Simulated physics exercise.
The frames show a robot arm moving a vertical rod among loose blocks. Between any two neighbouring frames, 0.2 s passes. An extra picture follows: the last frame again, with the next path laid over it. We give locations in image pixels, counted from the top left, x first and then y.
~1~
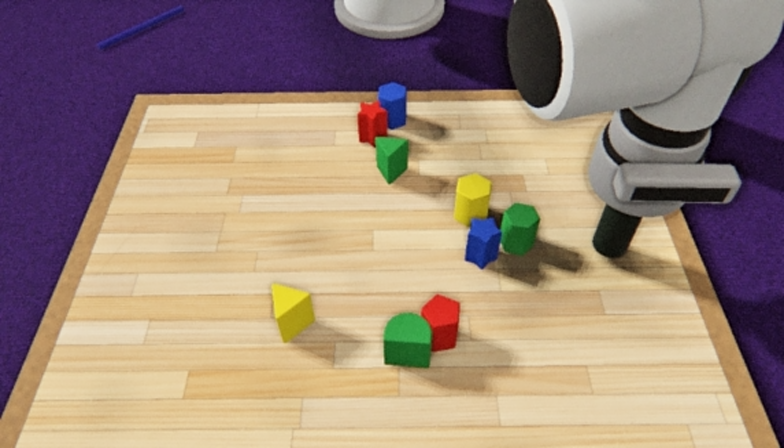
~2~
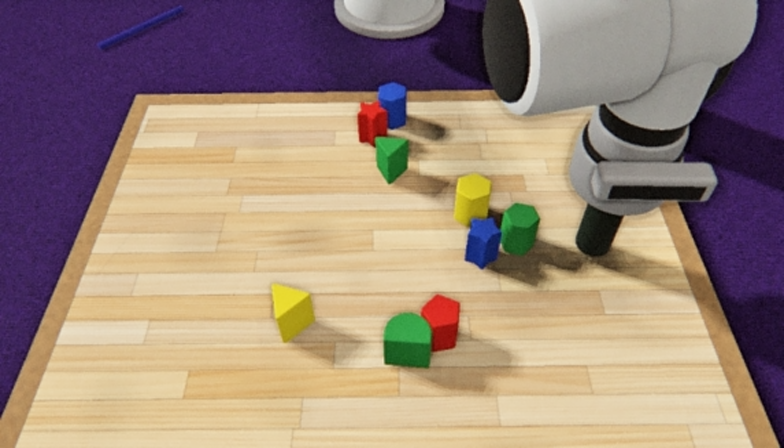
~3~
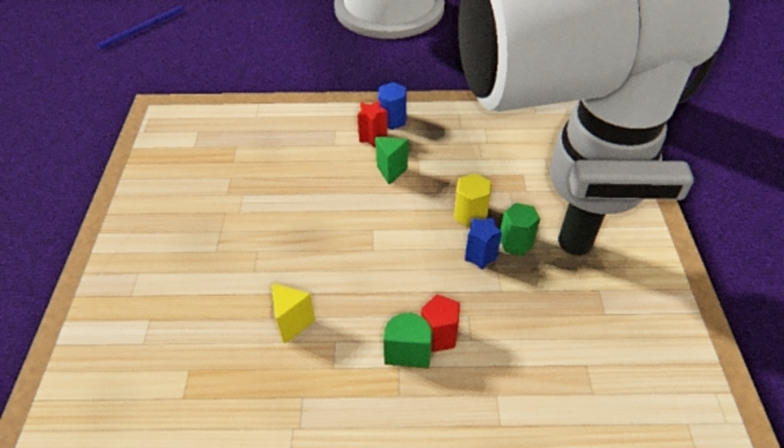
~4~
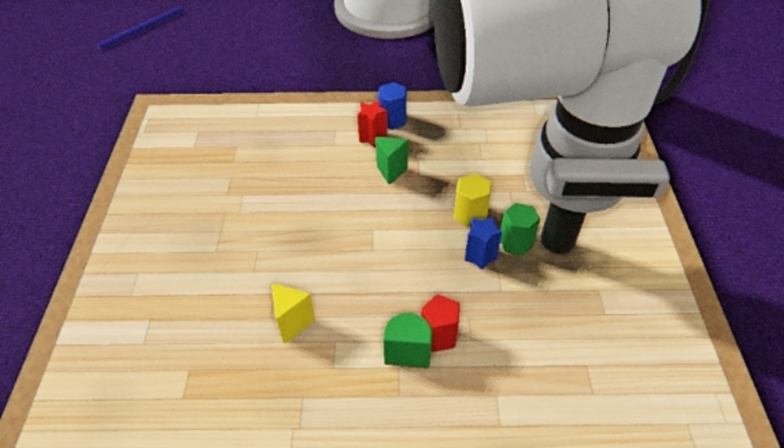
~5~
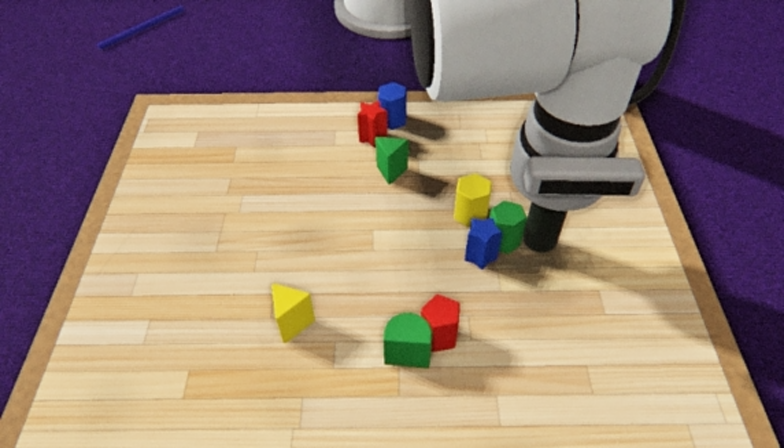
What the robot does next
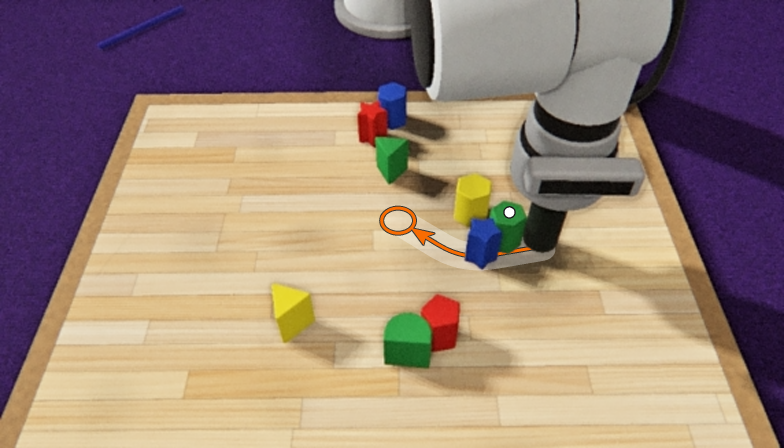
In this clip, a robot arm moves a dark vertical rod left across a wooden board scattered with colored blocks, then nudges the green hexagonal block slightly left, toward the blue block, while the other blocks stay still.
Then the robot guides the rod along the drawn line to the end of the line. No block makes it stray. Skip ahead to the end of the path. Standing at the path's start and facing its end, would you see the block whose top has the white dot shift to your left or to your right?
It's going to go right.
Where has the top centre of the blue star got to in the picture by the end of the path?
The answer is (416, 232).
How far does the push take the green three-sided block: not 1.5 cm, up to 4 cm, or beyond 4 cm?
My estimate: Under 1.5 cm.
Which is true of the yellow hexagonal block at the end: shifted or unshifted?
At the end, its place is different.
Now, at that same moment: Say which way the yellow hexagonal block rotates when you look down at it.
Short answer: Clockwise.
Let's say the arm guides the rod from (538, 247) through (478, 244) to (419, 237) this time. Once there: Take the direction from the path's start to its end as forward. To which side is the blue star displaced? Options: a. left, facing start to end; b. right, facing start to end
(a)
The drawn path runs from (538, 247) by way of (488, 255) and (439, 245) to (398, 220); the dot is on the green hexagonal block.
What follows on the original path. One third of the way, rod (489, 249); yellow hexagonal block (470, 181), turned 20° clockwise; blue star (462, 232), turned 65° anticlockwise; green hexagonal block (469, 207), turned 75° clockwise.
Two thirds of the way, rod (439, 238); yellow hexagonal block (468, 178), turned 40° clockwise; blue star (418, 233), turned 95° anticlockwise; green hexagonal block (441, 192).
At the end, rod (398, 214); green three-sided block not moved; yellow hexagonal block (468, 178), turned 40° clockwise; blue star (416, 232), turned 110° anticlockwise; green hexagonal block (436, 183), turned 195° clockwise.
